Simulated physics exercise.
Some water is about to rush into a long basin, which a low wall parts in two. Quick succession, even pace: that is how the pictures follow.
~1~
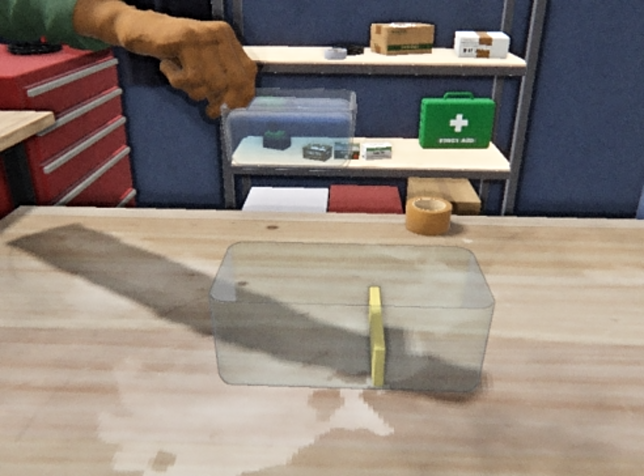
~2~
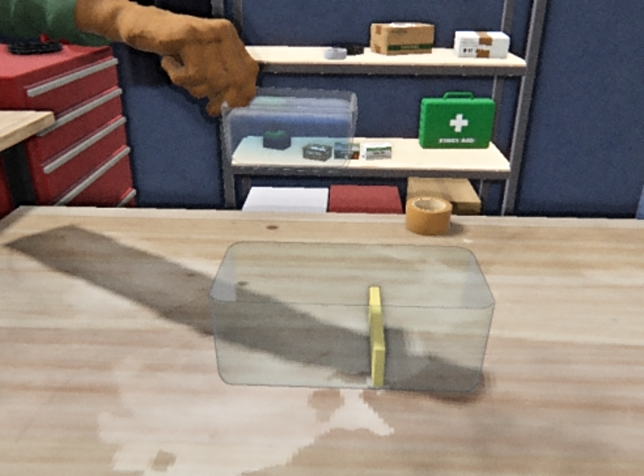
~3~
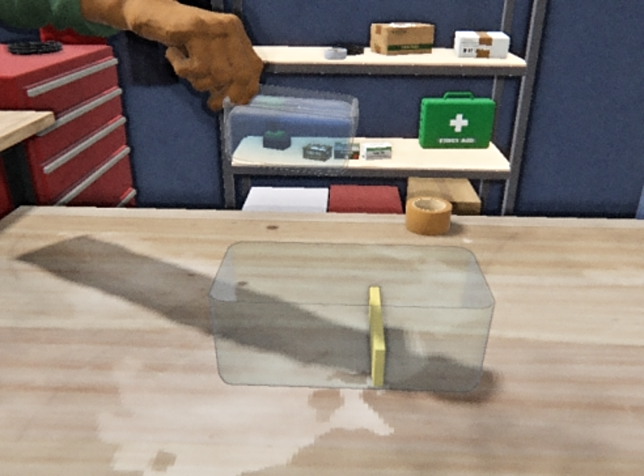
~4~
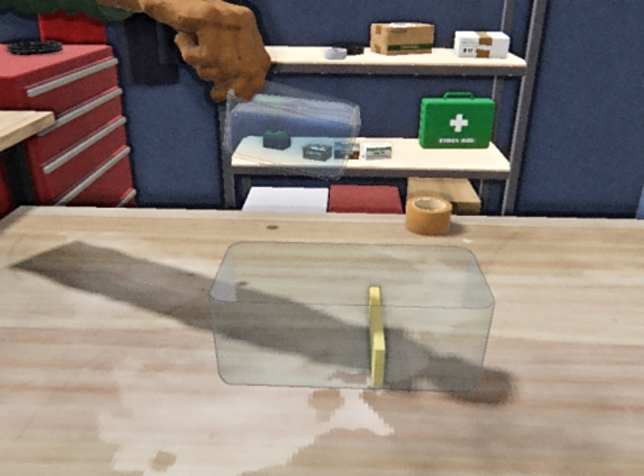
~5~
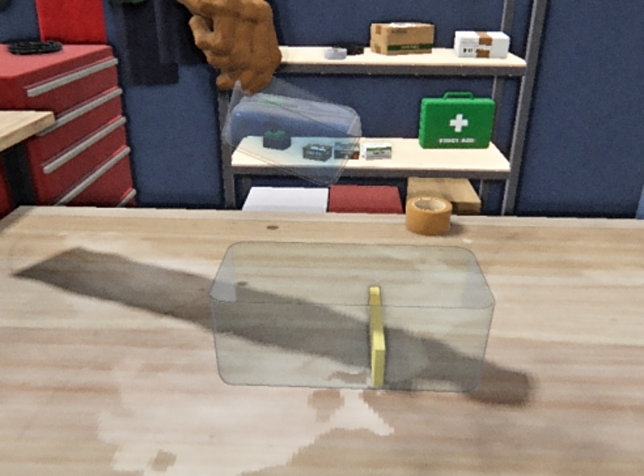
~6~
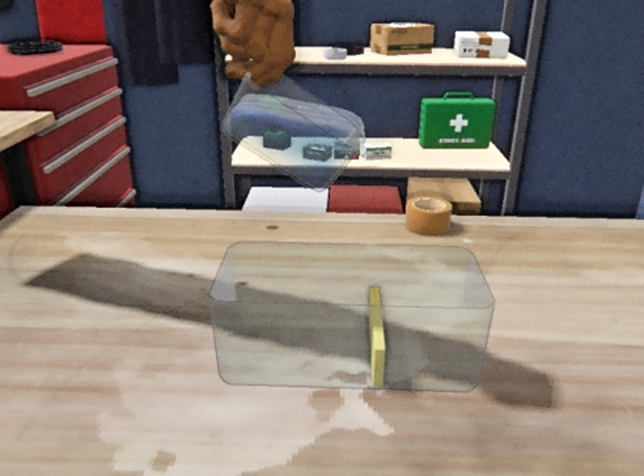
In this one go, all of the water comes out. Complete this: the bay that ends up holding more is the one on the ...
... right.
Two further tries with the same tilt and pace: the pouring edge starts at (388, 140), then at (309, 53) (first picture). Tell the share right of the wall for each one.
Around 80 percent first, around 40 percent second.
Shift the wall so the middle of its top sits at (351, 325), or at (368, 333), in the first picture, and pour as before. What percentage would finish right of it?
75 per cent, then 60 per cent, roughly.
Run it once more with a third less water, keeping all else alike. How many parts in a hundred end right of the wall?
That share would be some 60 parts in a hundred.
A moment on, the tilt is 93° and 16 per cent is still to pour, 1 is left of the wall and 23 right of it.
Next, the tilt is 97° and 3 per cent is still to pour, 10 is left of the wall and 71 right of it.
Then the tilt is 97° and 1 per cent is still to pour, 23 is left of the wall and 65 right of it.
Later the tilt is 97° and 0 per cent is still to pour, 27 is left of the wall and 65 right of it.
At rest 27 per cent lies left of the wall, 65 right of it and 8 outside.
